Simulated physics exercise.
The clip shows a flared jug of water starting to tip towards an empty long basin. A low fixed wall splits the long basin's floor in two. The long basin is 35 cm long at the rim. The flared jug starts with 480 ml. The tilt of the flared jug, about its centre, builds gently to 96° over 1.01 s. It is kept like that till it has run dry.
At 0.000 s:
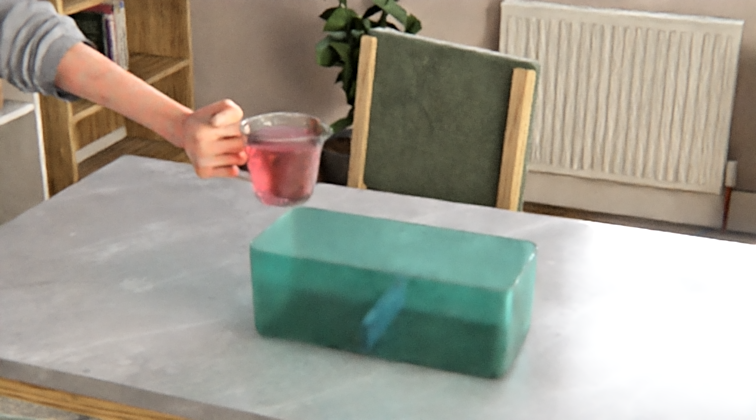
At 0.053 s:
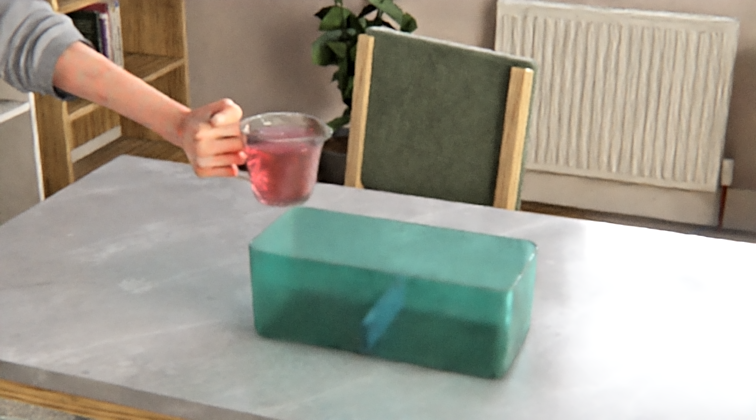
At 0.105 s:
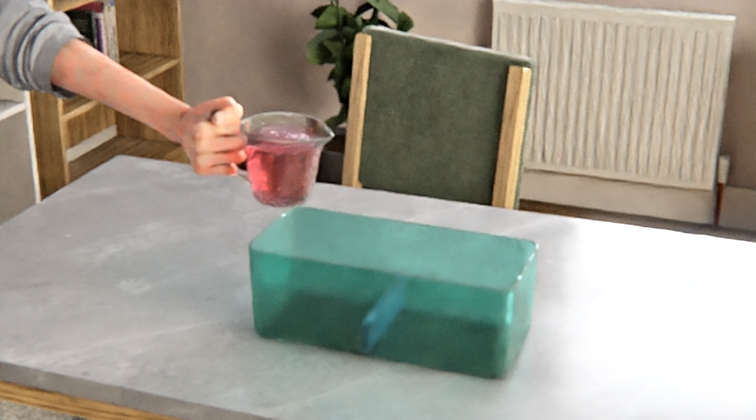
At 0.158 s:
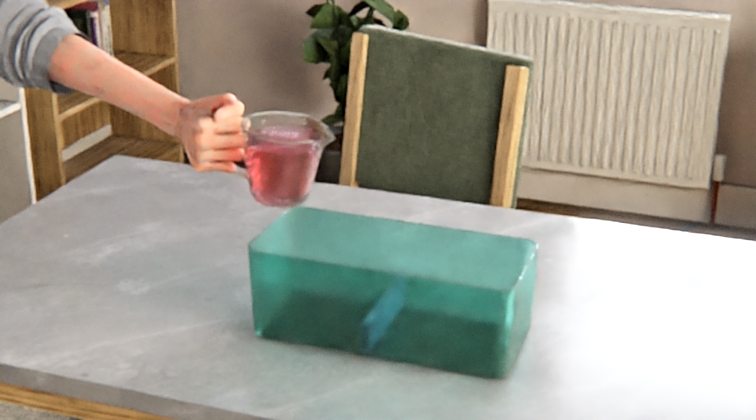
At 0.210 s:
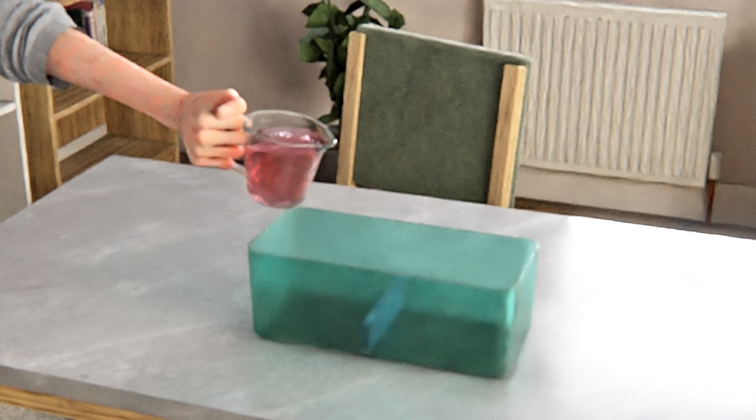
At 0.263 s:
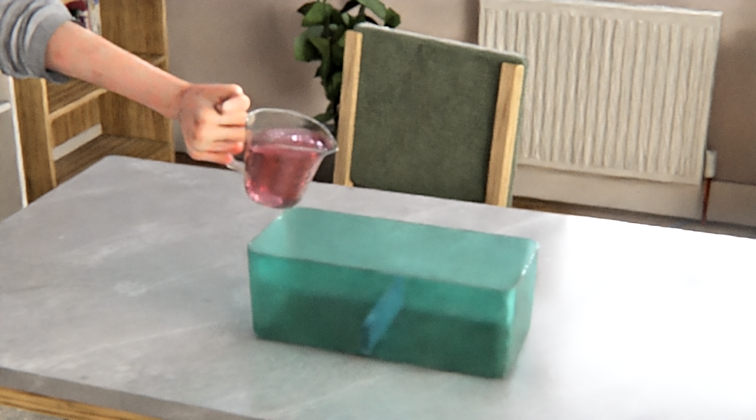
A hand gently tilts a glass jug of pink liquid rightward above a green basin.
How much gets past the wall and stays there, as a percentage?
Roughly 20 per cent is past the wall.
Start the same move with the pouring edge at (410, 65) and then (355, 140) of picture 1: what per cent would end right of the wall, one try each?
First 90, then 80 per cent.
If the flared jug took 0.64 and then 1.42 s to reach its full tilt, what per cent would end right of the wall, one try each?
First 15, then 25 per cent.
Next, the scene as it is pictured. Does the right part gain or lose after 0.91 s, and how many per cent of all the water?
It goes up by about 2.
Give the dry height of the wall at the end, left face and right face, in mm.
Left about 24 mm, right about 38 mm.
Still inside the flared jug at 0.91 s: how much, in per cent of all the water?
Near 16 in a hundred.
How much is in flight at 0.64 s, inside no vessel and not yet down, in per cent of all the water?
Some 18 per cent.
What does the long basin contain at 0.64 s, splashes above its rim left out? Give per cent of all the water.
About 16 per cent.
By 0.64 s the tilt is 67° and 66 per cent is still to pour, 11 is left of the wall and 4 right of it.
By 0.91 s the tilt is 94° and 16 per cent is still to pour, 57 is left of the wall and 18 right of it.
By 1.20 s the tilt is 96° and 1 per cent is still to pour, 79 is left of the wall and 19 right of it.
By 1.51 s the tilt is 96° and 0 per cent is still to pour, 80 is left of the wall and 20 right of it.
At rest 80 per cent lies left of the wall, 20 right of it and 1 outside.
